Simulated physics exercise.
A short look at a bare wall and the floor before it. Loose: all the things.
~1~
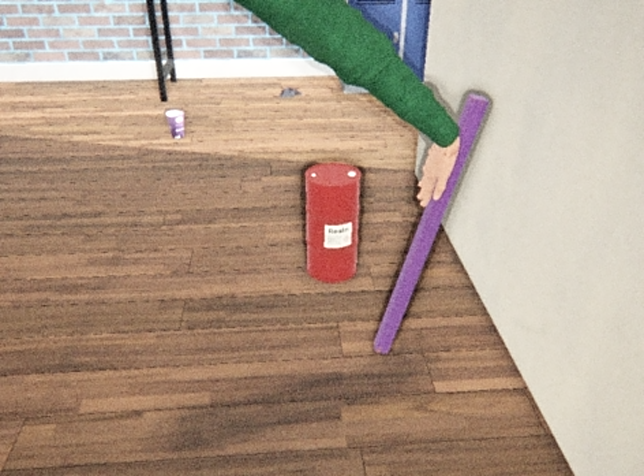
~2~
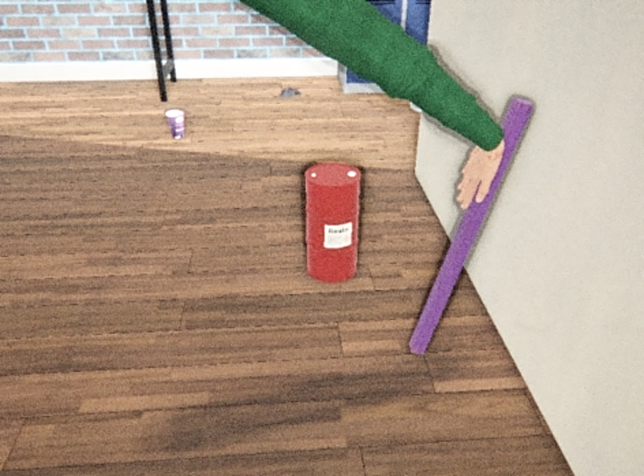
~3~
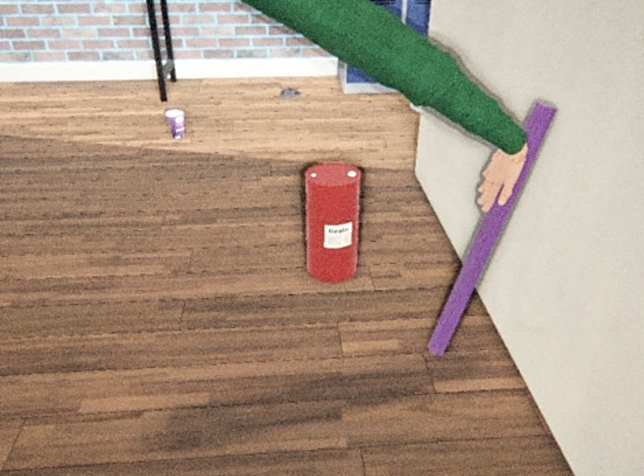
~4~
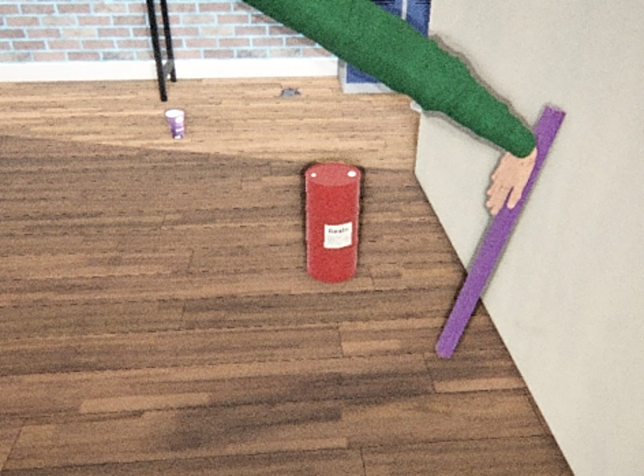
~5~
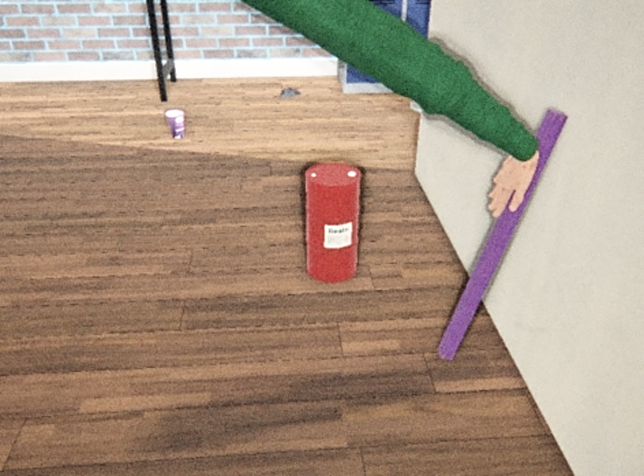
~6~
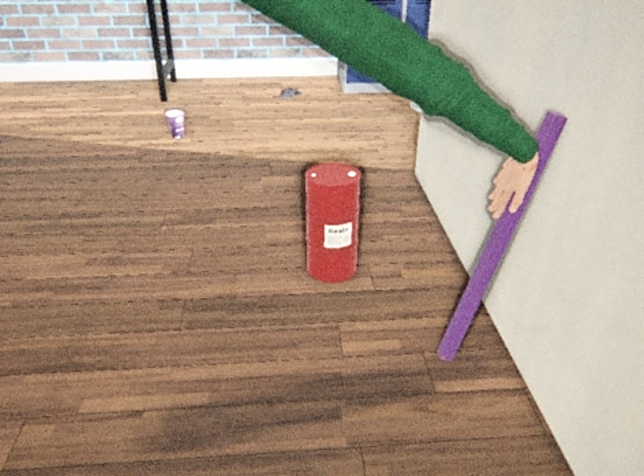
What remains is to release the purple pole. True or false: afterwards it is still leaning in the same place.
True.
Then, 0.30 s later than the last frame, all is still.
Then, 0.70 s later than the last frame, purple pole resting near (494, 250).
When it is over, both as before. End places, in pixels of the last picture, purple pole near (494, 250). The pole holds.
